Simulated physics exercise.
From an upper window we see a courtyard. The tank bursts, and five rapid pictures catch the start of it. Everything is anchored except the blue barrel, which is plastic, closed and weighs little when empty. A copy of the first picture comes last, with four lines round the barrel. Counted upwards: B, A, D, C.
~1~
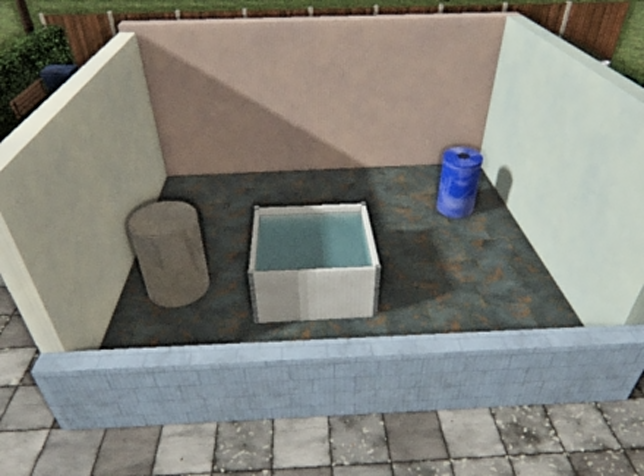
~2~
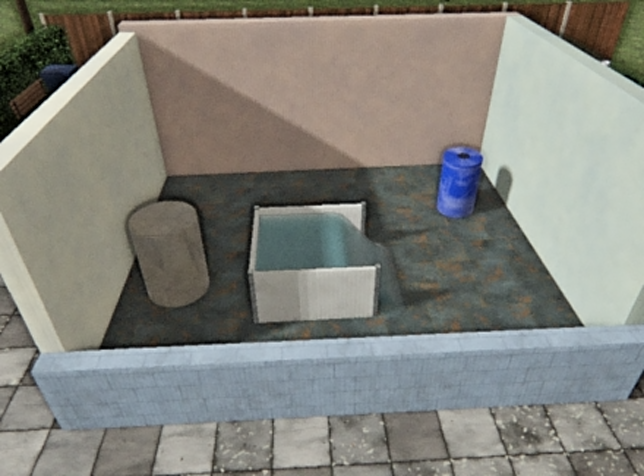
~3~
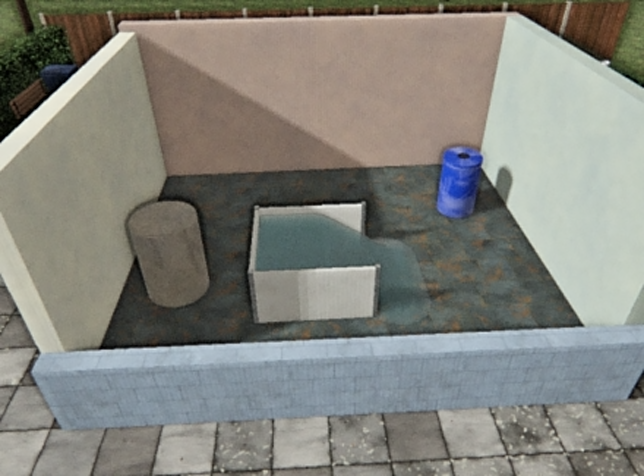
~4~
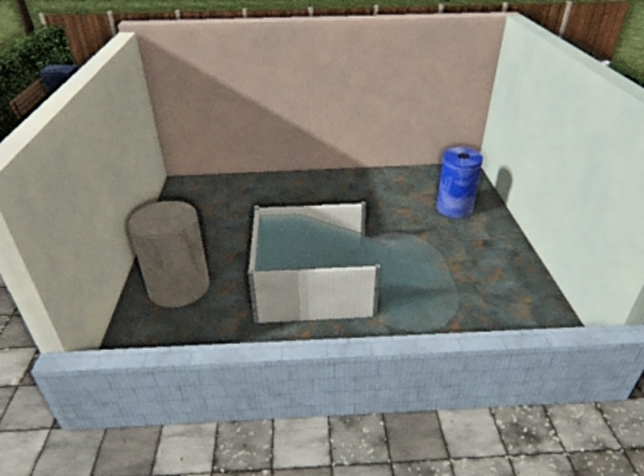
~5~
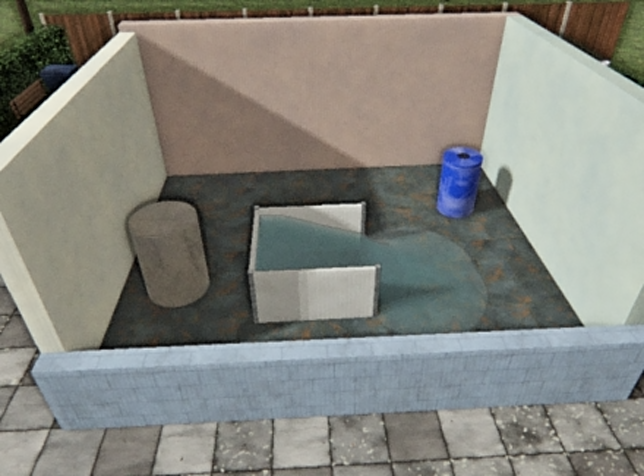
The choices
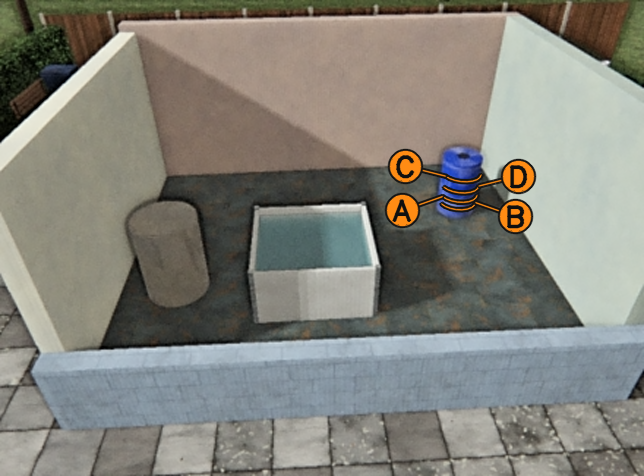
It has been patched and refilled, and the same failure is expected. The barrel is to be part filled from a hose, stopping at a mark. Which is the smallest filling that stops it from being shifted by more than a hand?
The answer is mark B.
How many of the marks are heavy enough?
All four.
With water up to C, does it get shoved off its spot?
No.
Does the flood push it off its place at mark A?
No, that is safe.
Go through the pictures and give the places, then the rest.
The first picture shows lid of the blue barrel at (464, 156); tank full, its middle at (312, 241).
In the second picture, 2 % of the ground wet, in view closest to the barrel at (382, 249).
In the third picture, 4 % of the ground wet, in view closest to the barrel at (404, 246).
In the fourth picture, 8 % of the ground wet, in view closest to the barrel at (409, 236).
The fifth picture shows lid of the blue barrel at (464, 156); 11 % of the ground wet, in view closest to the barrel at (440, 237).
On the marked copy, A at (463, 202); B at (461, 209); C at (467, 181); D at (465, 192); from the bottom up B, A, D, C.
If A is chosen, it does not move.
If B is chosen, it shifts by a finger or two and stays.
If C is chosen, it does not move.
If D is chosen, it does not move.
